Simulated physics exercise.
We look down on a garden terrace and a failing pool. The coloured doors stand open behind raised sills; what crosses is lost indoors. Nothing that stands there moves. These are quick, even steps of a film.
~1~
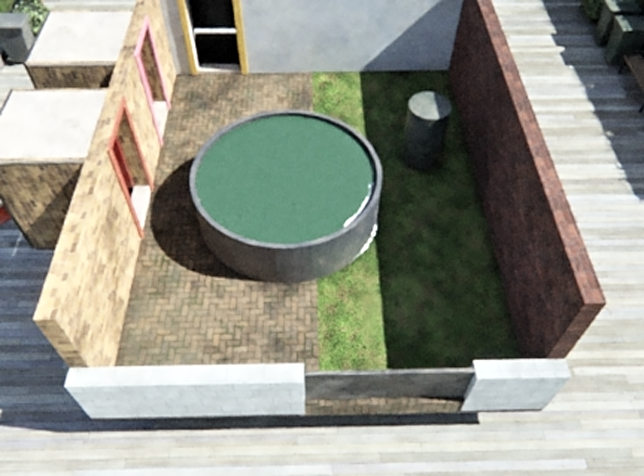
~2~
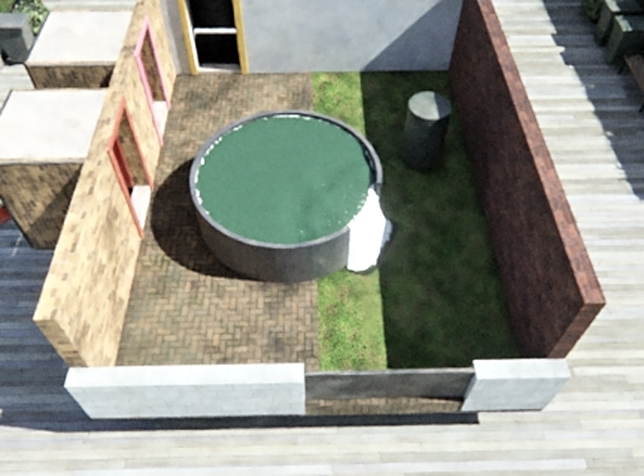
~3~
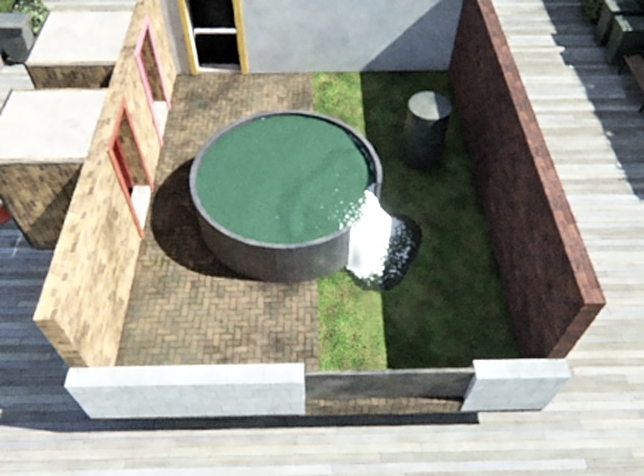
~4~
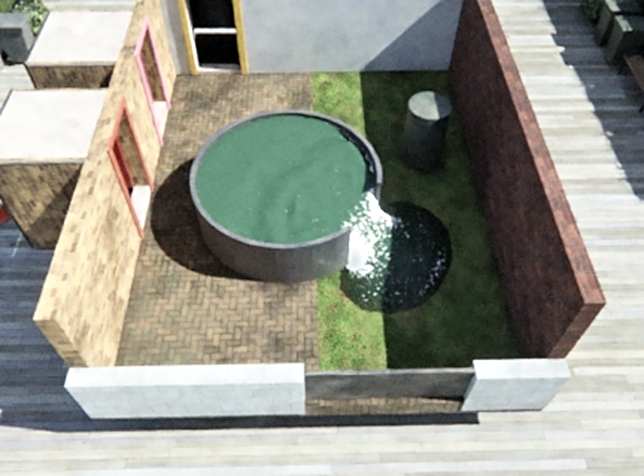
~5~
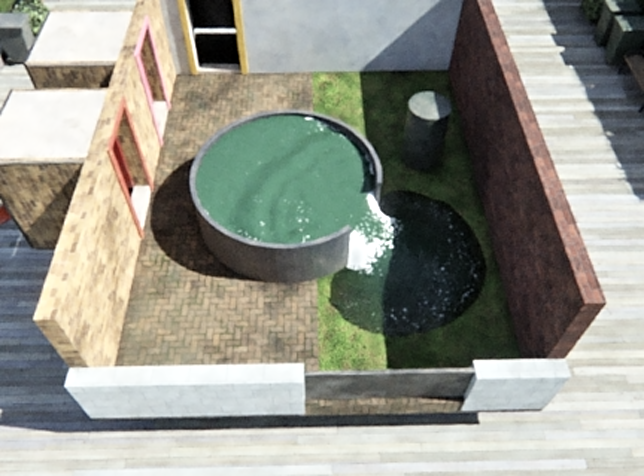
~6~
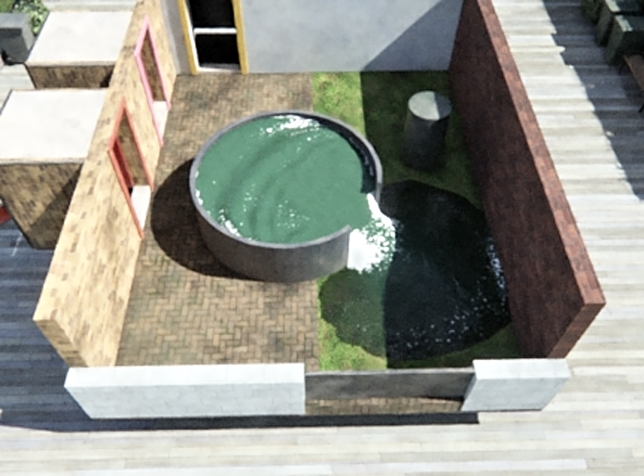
Water burst from the right side of a round tank on a walled terrace, gushing white onto the grass, and a dark pool spread wider towards the red brick wall while the green surface rippled.
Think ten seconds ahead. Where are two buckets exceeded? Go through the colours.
One by one: The red door stays under that; the pink door stays under that; the yellow door takes more than that.
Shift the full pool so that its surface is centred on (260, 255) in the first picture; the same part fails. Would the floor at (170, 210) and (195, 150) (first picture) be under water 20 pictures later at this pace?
One after the other: No water, no water.
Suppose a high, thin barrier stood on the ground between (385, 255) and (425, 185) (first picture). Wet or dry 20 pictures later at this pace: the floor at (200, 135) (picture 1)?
Verdict: Free of water.
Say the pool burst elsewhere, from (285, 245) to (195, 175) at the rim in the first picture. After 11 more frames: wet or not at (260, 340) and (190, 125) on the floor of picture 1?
One after the other: Flooded, under water.
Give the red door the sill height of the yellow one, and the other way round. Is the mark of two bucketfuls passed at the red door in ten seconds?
The red one passes that mark.
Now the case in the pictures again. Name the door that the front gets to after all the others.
Last comes the yellow one.
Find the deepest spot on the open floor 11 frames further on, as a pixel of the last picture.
Near (528, 383).
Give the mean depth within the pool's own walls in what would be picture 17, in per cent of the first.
Roughly 68 per cent.
A moment on, water covers 25 % of the floor; the red door not reached, the pink door not reached, the yellow door not reached.
Next, water covers 30 % of the floor; the red door not reached, the pink door not reached, the yellow door not reached.
Then, water covers 55 % of the floor; the red door not reached, the pink door not reached, the yellow door not reached.
Later, water covers 85 % of the floor; the red door wet at the sill, nothing in, the pink door wet at the sill, nothing in, the yellow door not reached.
In the end, water covers 100 % of the floor; the red door wet at the sill, nothing in, the pink door wet at the sill, nothing in, the yellow door far over two buckets in.
